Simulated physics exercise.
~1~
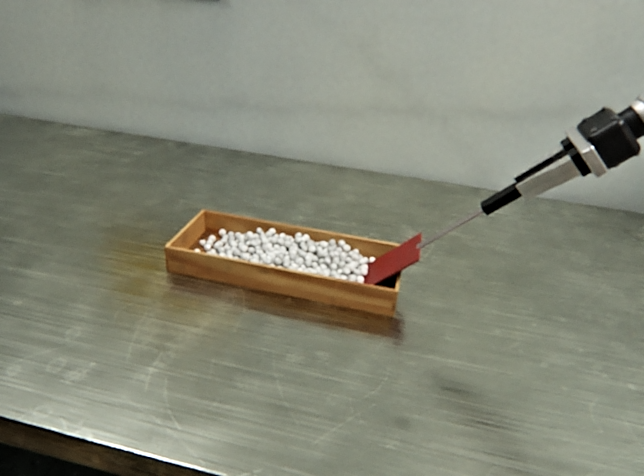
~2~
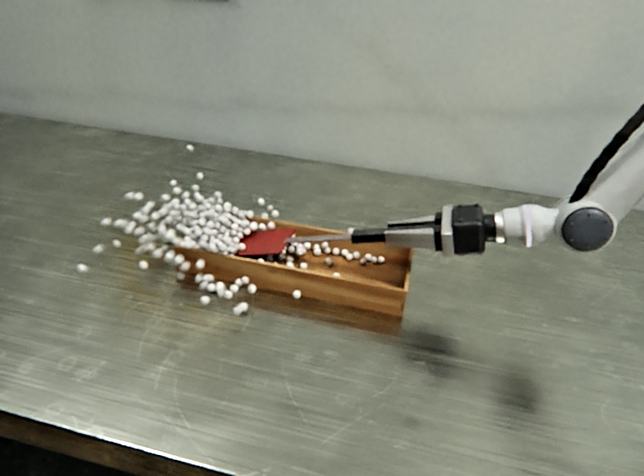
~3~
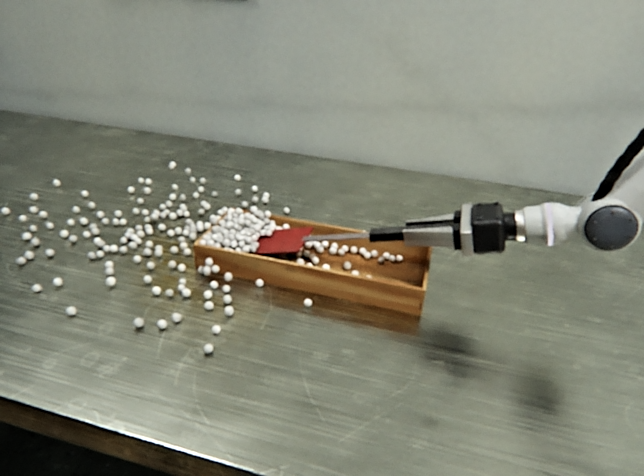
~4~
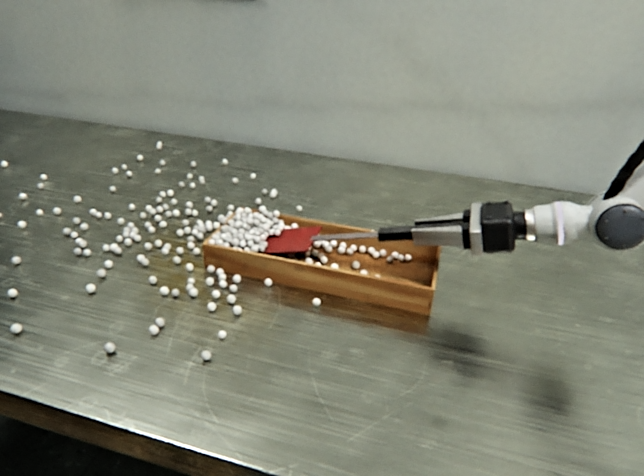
White beads spill leftward onto the table as a robot arm pushes a red paddle through a tray.
